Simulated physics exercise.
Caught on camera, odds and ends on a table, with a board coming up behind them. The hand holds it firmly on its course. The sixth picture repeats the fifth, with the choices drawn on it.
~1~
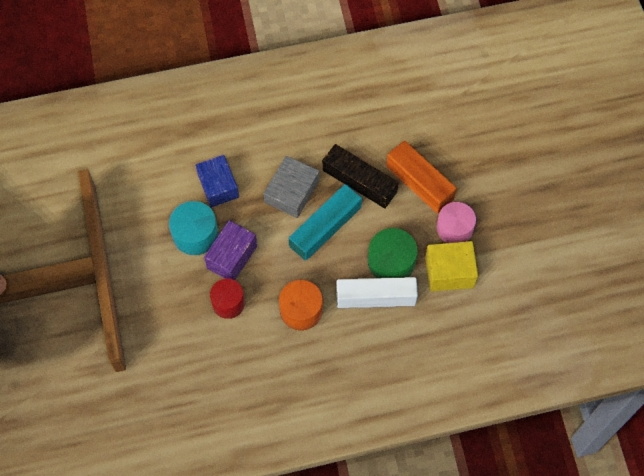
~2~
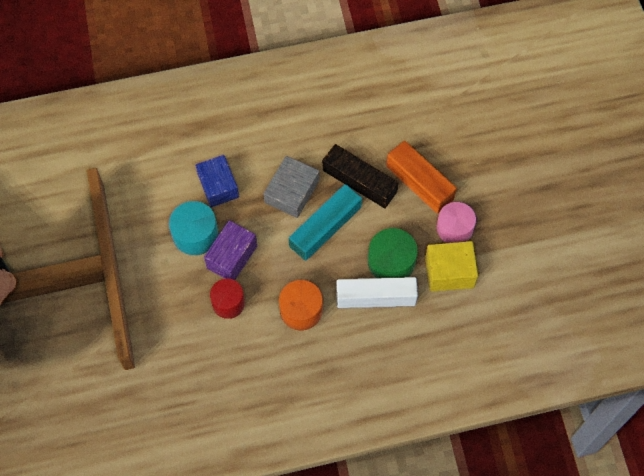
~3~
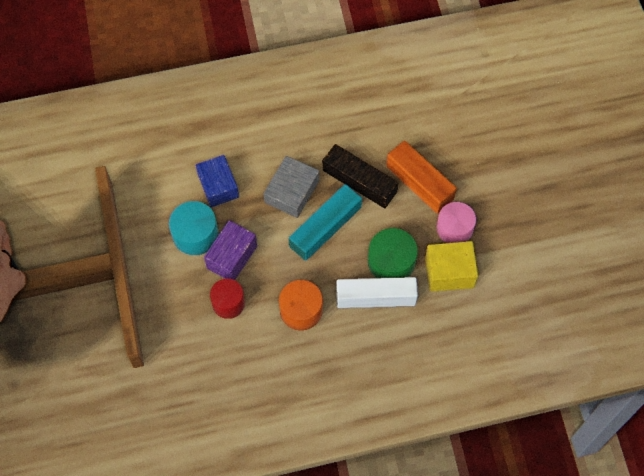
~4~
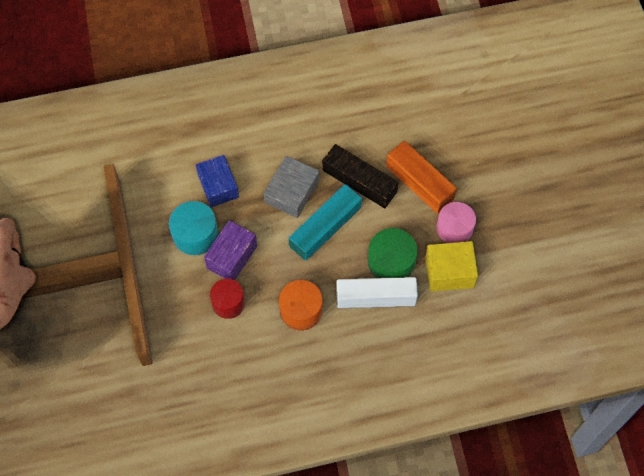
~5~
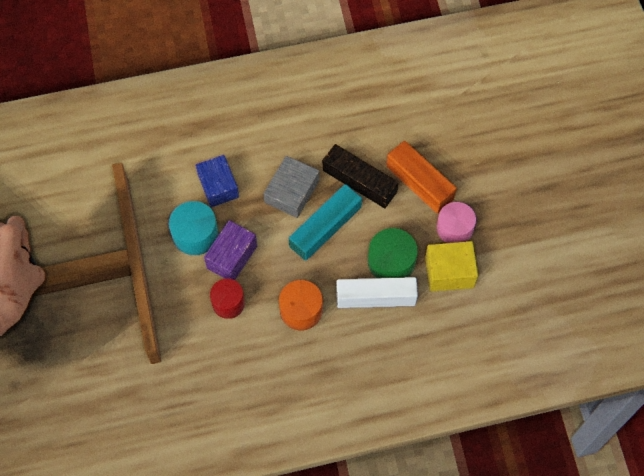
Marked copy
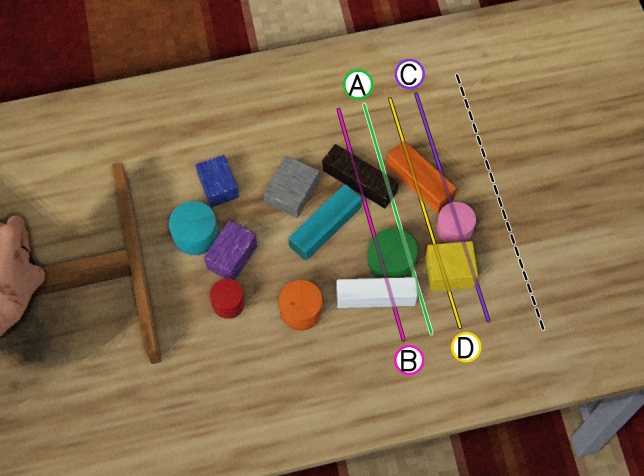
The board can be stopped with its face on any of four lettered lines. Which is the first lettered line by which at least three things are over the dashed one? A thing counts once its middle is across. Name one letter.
At D, and not before.
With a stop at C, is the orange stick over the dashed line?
By then, yes.
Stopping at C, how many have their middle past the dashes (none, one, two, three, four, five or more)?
In all, five or more.
On the copy, A at (396, 214); B at (370, 219); C at (451, 202); D at (423, 208); the dashed line at (497, 193).
On D. First, board (238, 231); pink tin (456, 224); yellow block (451, 267); none across.
Then, board (343, 209); yellow block (496, 251); orange stick (466, 165); none across.
Finally, board (422, 192); orange stick (541, 149); black bar (498, 131); four across.
By contrast, A gets only one across; B gets none across; C gets six across, but is farther than needed.
